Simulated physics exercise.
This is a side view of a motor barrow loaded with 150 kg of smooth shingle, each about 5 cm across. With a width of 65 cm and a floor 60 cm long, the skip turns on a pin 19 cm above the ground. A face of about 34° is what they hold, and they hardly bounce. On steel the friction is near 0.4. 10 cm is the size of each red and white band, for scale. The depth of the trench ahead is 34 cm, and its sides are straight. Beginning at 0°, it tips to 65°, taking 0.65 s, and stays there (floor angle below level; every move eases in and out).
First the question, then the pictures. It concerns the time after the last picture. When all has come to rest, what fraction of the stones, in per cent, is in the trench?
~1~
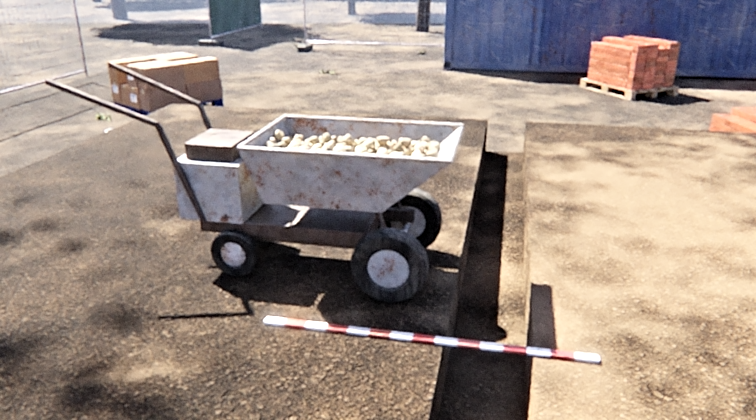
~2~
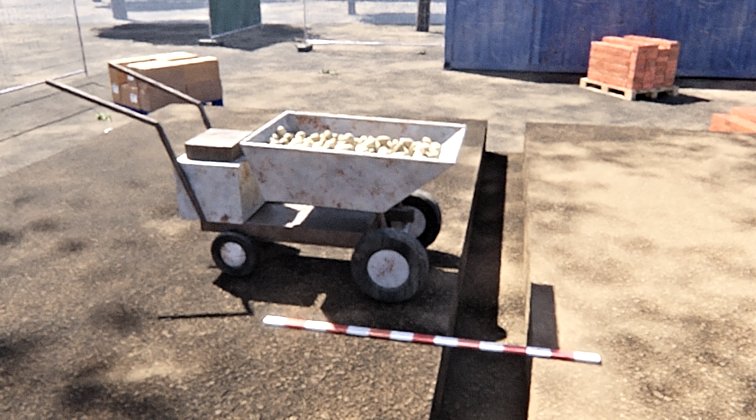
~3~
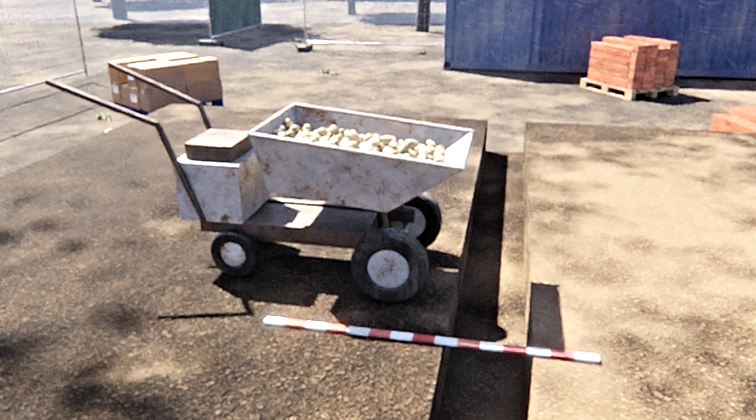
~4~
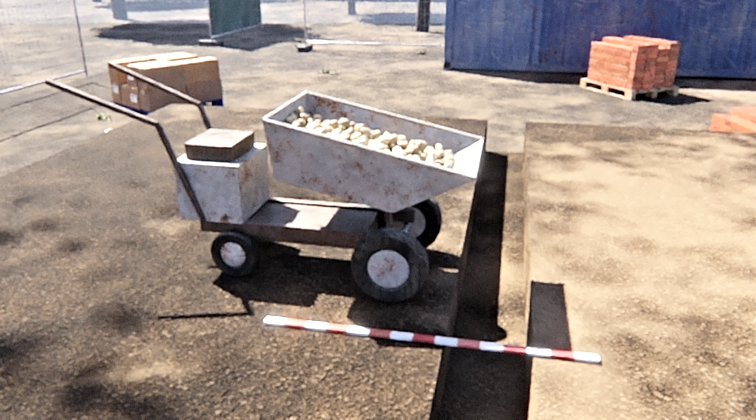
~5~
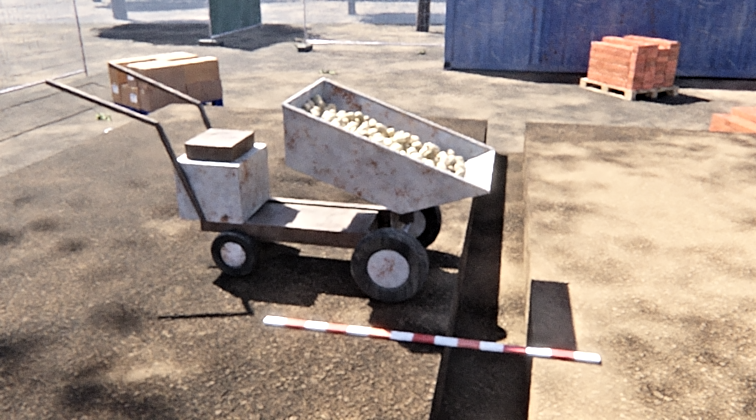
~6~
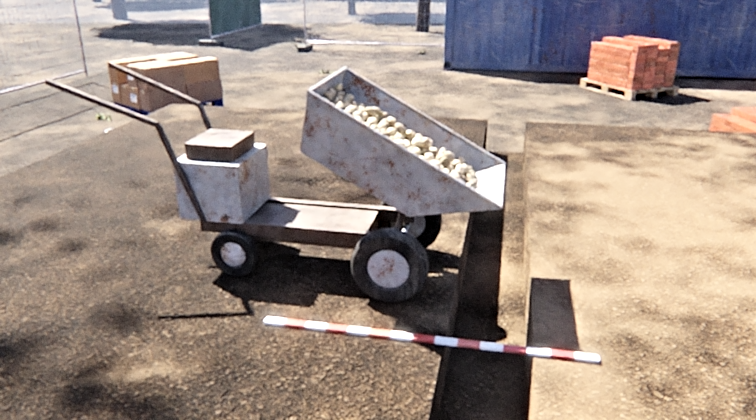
At the end about 11 per cent of the stones are there.
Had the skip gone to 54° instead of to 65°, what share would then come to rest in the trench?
Around 25 per cent would finish in the trench.
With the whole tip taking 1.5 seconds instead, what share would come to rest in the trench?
About 20 percent, I'd say.
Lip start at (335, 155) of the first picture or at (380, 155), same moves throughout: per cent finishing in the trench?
90 % and 85 %.
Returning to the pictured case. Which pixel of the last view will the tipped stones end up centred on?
The middle should be near (605, 289).
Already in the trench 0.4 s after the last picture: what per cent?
Close to 0 per cent at that time.
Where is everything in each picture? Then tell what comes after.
In the first frame, the skip is at 0°, its lip at (451, 161); the top of the load is at (344, 141).
In the second frame, lip at (454, 163), floor tilted 2°, highest stones at (335, 139).
In the third frame, lip at (463, 169), floor tilted 6°, highest stones at (331, 132).
In the fourth frame, lip at (476, 178), floor tilted 12°, highest stones at (312, 122).
In the fifth frame, the skip is at 20°, its lip at (489, 192); the top of the load is at (319, 109).
In the sixth frame, lip at (502, 208), floor tilted 29°, highest stones at (338, 98).
Then, 0.2 s after the last picture the floor is at 55°, 100 % in the skip; the foremost stones are at (506, 230).
Then, 0.4 s after the last picture the floor is at 65°, 79 % in the skip, 1 % in the trench, 20 % past the trench; the foremost stones are at (590, 291).
Then, 0.8 s after the last picture the floor is at 65°, 15 % in the skip, 3 % in the trench, 83 % past the trench; the foremost stones are past the picture's edge.
Then, 2.8 s after the last picture the floor is at 65°, 0 % in the skip, 11 % in the trench, 89 % past the trench; the foremost stones are past the picture's edge.
